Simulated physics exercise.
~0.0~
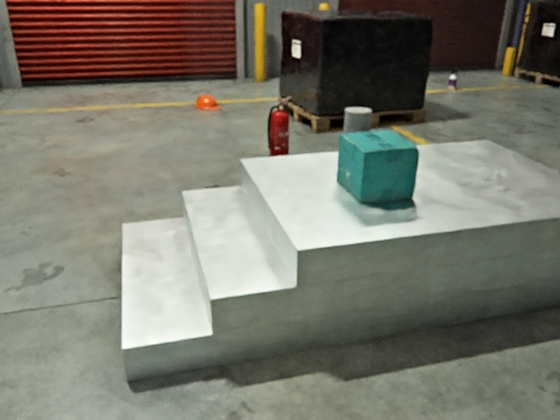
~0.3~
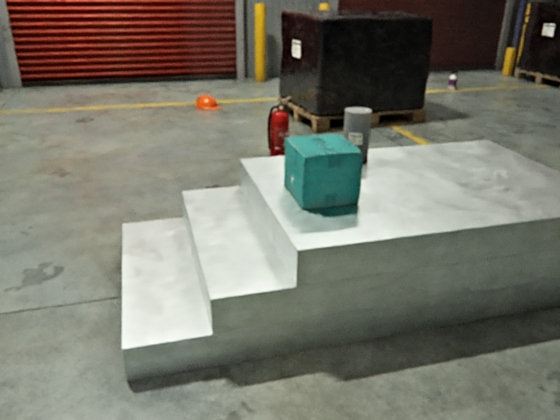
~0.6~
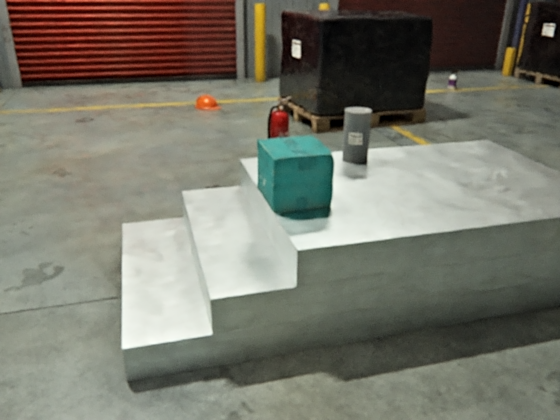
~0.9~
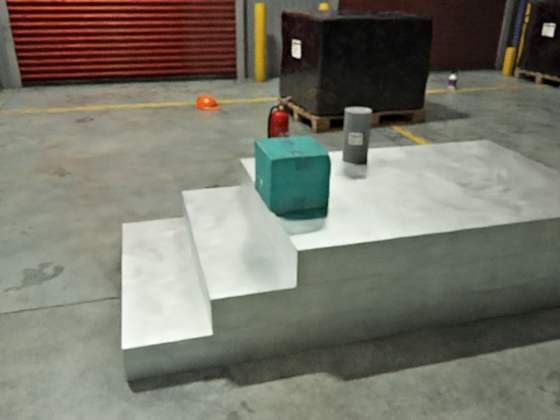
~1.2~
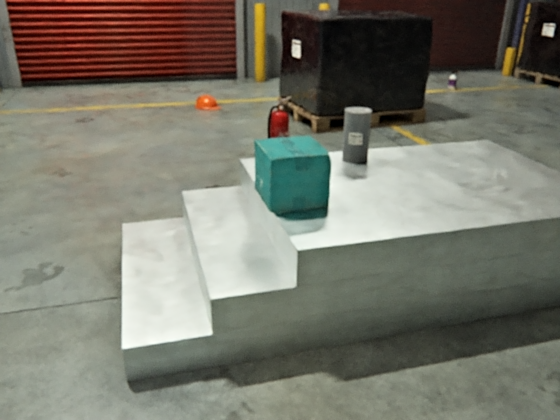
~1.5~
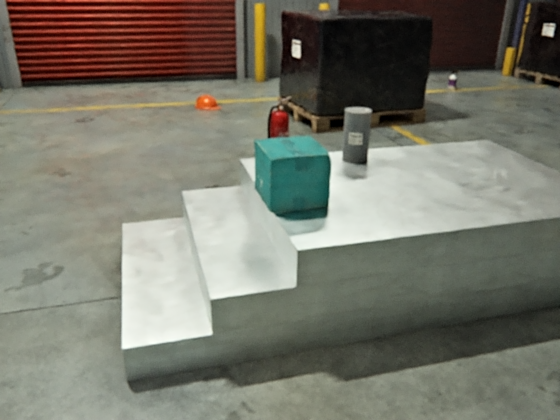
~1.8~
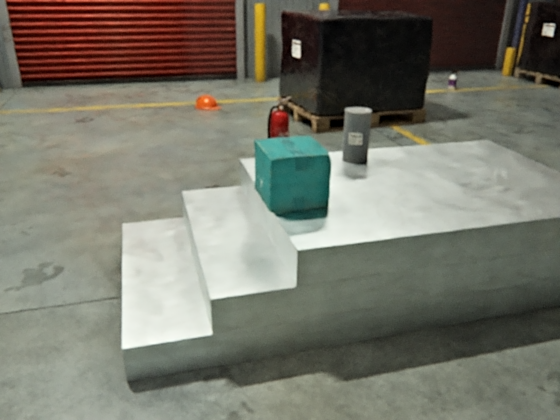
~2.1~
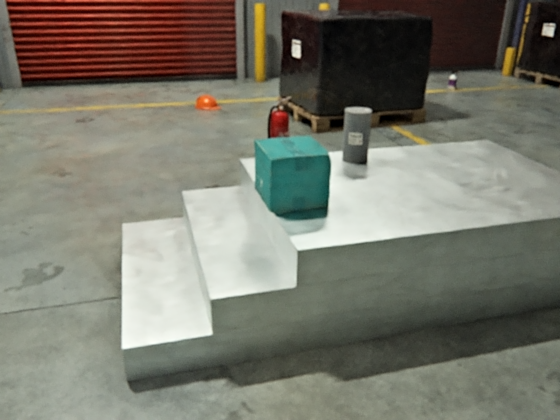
At first, a turquoise box sits on the pale landing above a short flight of steps, partly hiding a grey canister behind it, with a fire extinguisher, an orange hard hat and a dark crate on the warehouse floor beyond. The box slides left across the landing, with nobody in view, and uncovers more of the canister. It continues left towards the steps, turning slightly as it goes, and the canister comes fully into sight. The box then stops near the landing's left edge, above the steps. It stays there, upright, while the canister stands in its place.
